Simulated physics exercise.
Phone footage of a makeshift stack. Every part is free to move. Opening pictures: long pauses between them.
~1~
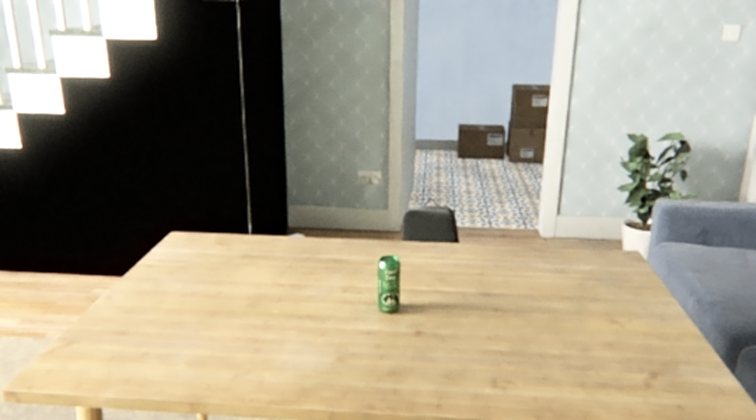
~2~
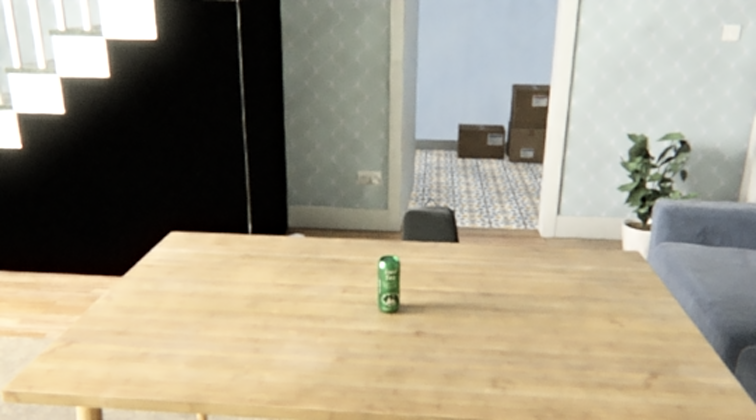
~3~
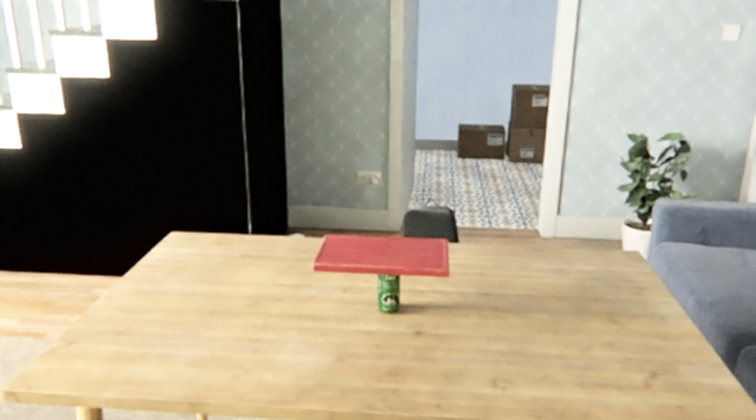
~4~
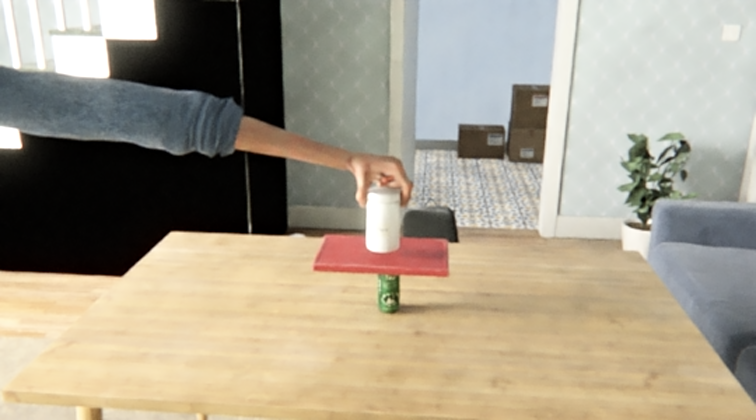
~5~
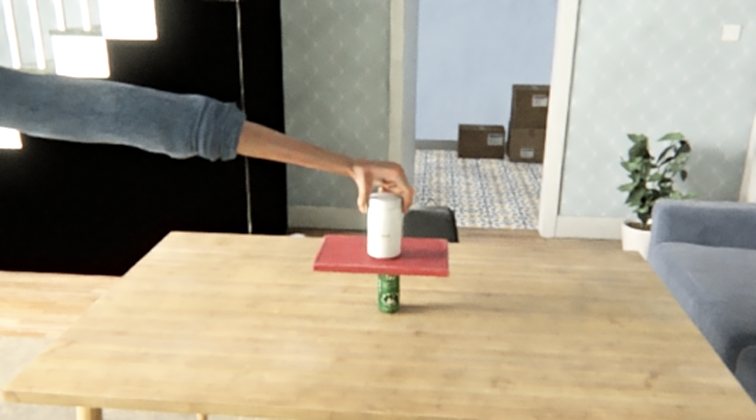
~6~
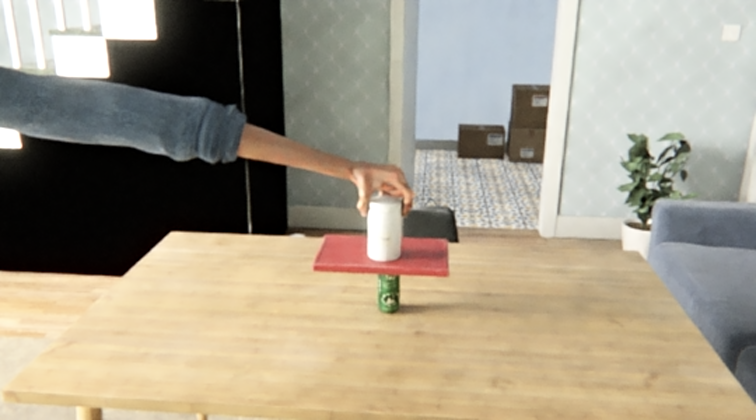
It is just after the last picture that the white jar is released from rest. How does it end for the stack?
Most likely the stack survives.
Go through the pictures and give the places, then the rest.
The last thing is not in view yet, in the first frame.
The last thing is not in view yet, in the second frame.
The last thing is not in view yet; red lid (383, 255), in the third frame.
Still above its spot; white jar (384, 219); red lid (383, 255), in the fourth frame.
Still above its spot; white jar (385, 225); red lid (383, 255), in the fifth frame.
Set down, still held; white jar (385, 228); red lid (383, 255), in the sixth frame.
Then, 0.30 s later than the last frame, all is still.
Then, 0.70 s later than the last frame, white jar resting near (385, 229).
When it is over, all 3 as before. End places, in pixels of the last picture, white jar near (385, 229). The stack holds.
